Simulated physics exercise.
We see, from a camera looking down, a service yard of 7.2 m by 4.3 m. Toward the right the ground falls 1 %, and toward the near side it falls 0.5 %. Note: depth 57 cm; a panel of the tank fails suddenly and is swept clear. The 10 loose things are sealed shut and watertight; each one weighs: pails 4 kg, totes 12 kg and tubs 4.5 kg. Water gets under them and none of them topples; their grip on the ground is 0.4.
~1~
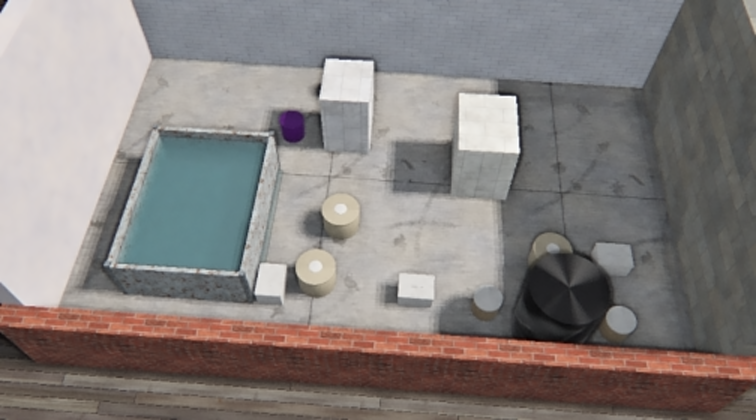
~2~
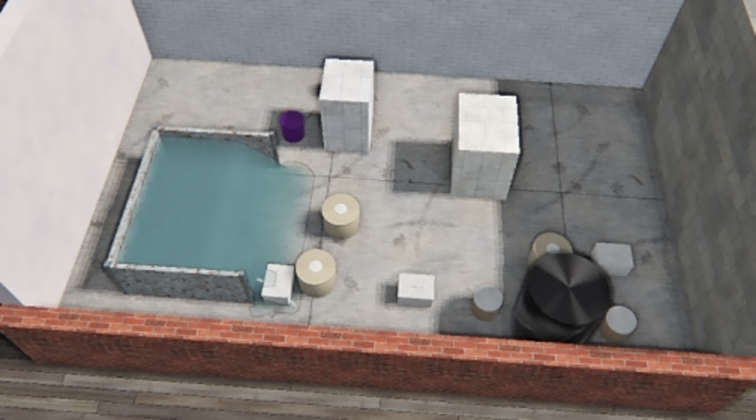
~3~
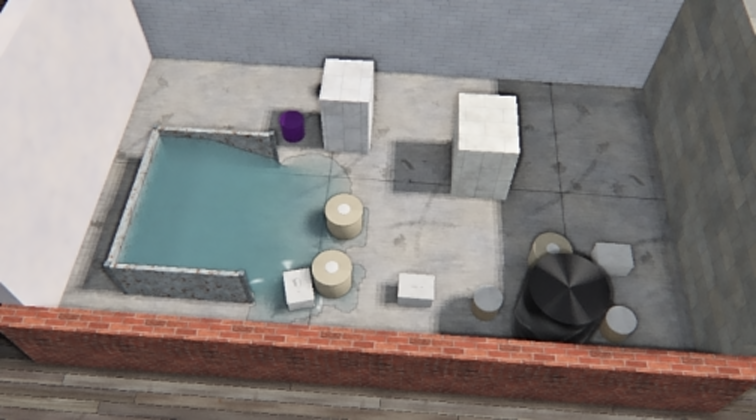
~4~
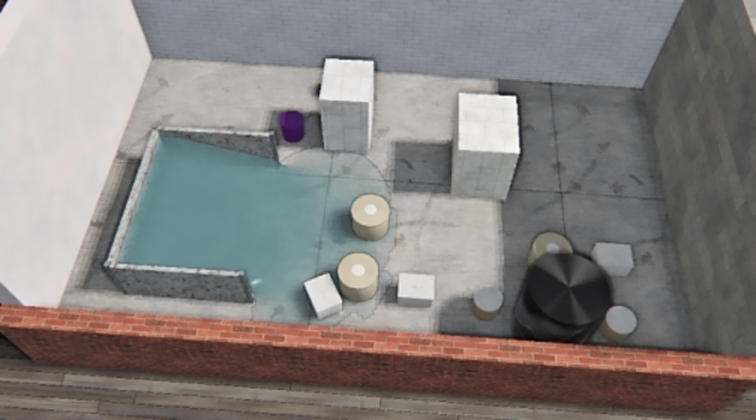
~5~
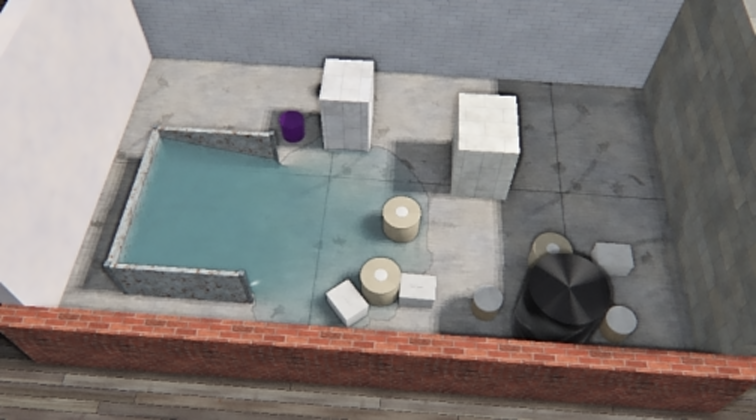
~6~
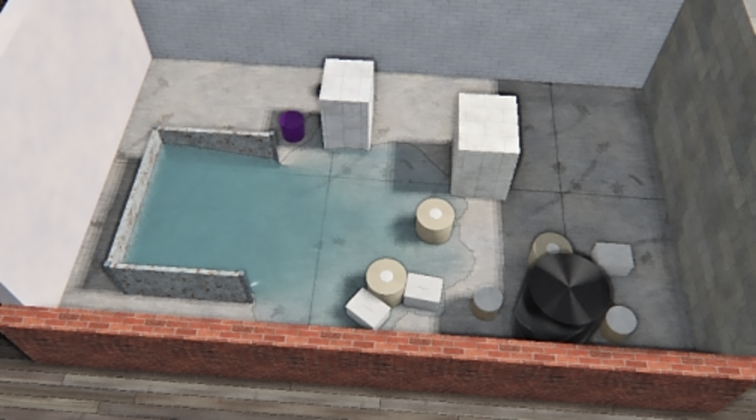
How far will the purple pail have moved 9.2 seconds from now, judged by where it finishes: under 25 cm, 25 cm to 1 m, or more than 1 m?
More or less stationary.
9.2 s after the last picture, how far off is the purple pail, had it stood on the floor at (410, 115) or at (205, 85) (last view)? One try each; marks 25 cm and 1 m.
From the first place it goes well off; from the second it is barely disturbed.
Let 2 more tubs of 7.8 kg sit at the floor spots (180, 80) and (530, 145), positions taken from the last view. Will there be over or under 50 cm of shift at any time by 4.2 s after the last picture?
Below the mark, below the mark.
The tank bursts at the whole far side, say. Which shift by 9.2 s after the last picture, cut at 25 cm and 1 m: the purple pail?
I'd say the purple pail gets swept off.
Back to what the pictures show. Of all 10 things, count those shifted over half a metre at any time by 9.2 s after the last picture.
The total is 9.
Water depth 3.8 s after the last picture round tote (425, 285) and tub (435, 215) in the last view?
I'd put it at 13 cm and 11 cm respectively.
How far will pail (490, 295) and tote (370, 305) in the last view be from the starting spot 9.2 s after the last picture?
First 200 cm, then 250 cm.
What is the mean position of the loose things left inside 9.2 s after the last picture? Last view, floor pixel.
It works out to somewhere near (505, 198) on the floor.
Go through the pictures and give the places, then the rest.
The first picture shows the purple pail at (291, 119) rests on the ground; 2.7 m2 under water; 0 of 10 have shifted.
The second picture shows the purple pail at (291, 119), on the bottom; water covers 3.6 m2; 1 of 10 have shifted.
The third picture shows the purple pail at (291, 119) rests on the ground; water covers 4.6 m2; 2 of 10 have shifted.
The fourth picture shows the purple pail at (291, 119) rests on the ground; water covers 5.9 m2; 3 of 10 have shifted.
The fifth picture shows the purple pail at (291, 119), on the bottom; water covers 7.1 m2; 3 of 10 have shifted.
The sixth picture shows the purple pail at (291, 119) rests on the ground; 8.5 m2 under water; 4 of 10 have shifted.
Then, 1.2 s after the last picture the purple pail is near (291, 119), 0.0 m from its start, aground; 6 afloat.
Then, 3.8 s after the last picture the purple pail is near (291, 119), 0.0 m from its start, aground; 6 afloat.
Then, 6.2 s after the last picture the purple pail is near (291, 119), 0.0 m from its start, aground; 6 afloat.
Then, 9.2 s after the last picture the purple pail is near (291, 119), 0.0 m from its start, aground; 5 afloat.
